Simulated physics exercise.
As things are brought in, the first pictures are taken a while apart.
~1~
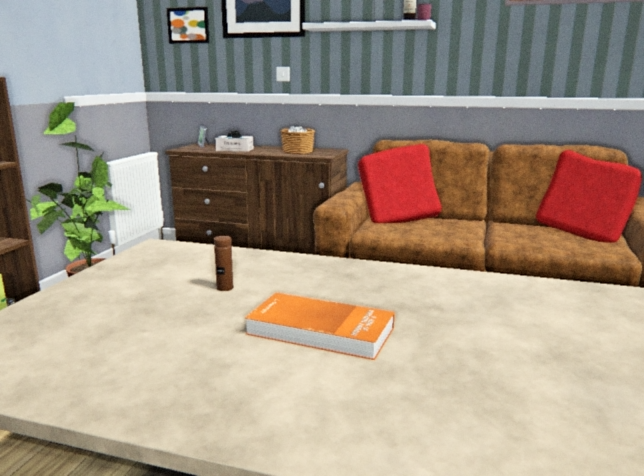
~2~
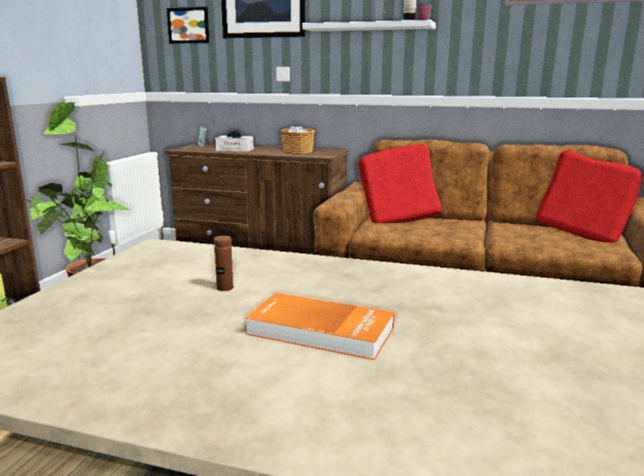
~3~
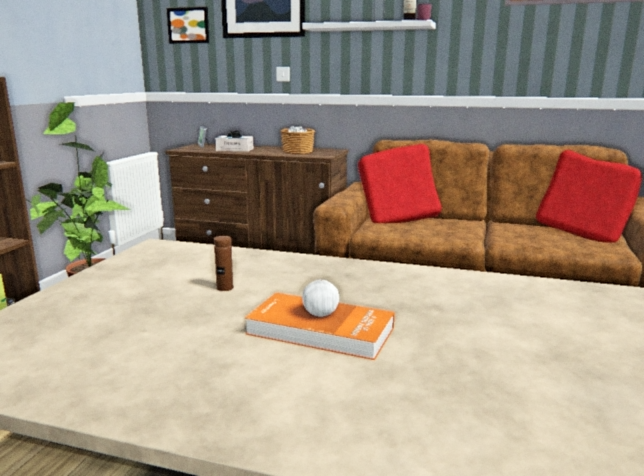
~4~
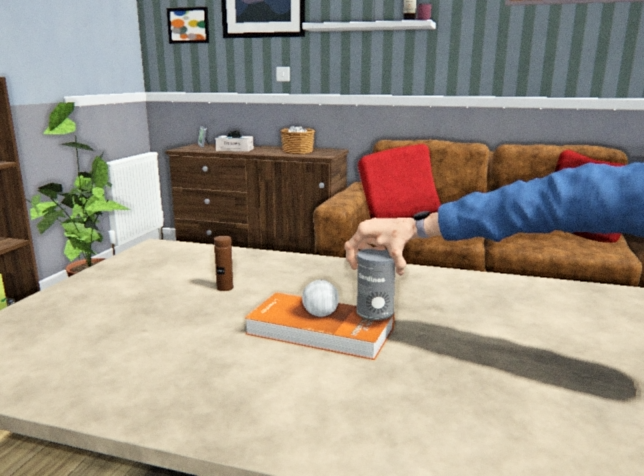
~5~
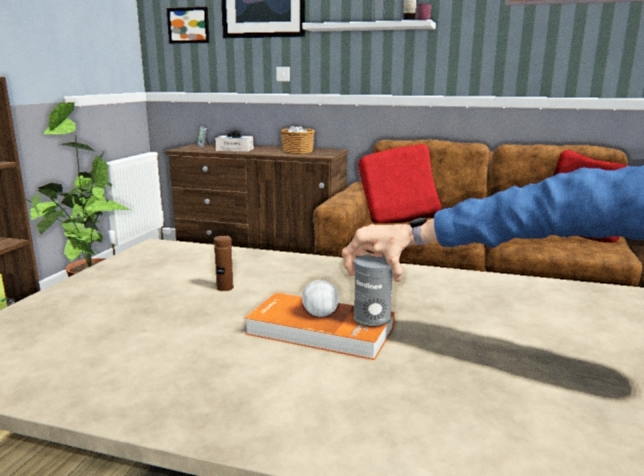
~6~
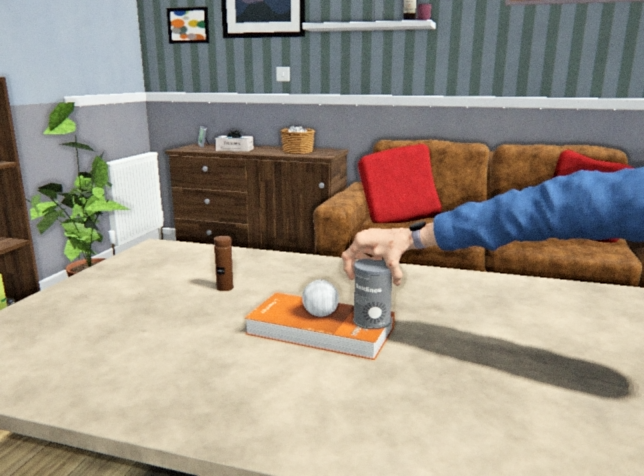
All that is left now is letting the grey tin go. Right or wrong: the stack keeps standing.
Right, it keeps standing.
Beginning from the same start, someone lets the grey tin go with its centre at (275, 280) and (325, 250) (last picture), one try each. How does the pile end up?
In the first case the pile remains standing, while in the second it collapses.
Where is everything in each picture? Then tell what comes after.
In the first picture, the last thing is not in view yet.
In the second picture, the last thing is not in view yet; orange book (321, 323).
In the third picture, the last thing is not in view yet; brown shaker (224, 264).
The fourth picture shows still above its spot; grey tin (376, 283); white onion (321, 298).
The fifth picture shows still above its spot; grey tin (373, 290); orange book (321, 323).
The sixth picture shows in place under the hand; grey tin (373, 293); brown shaker (224, 264).
Then, 1.00 s on from there, no change.
Then, 2.10 s on from there, grey tin resting near (373, 293).
In the end, all 4 unmoved. At the end, from the last picture's camera, grey tin near (373, 293). The pile stays up.
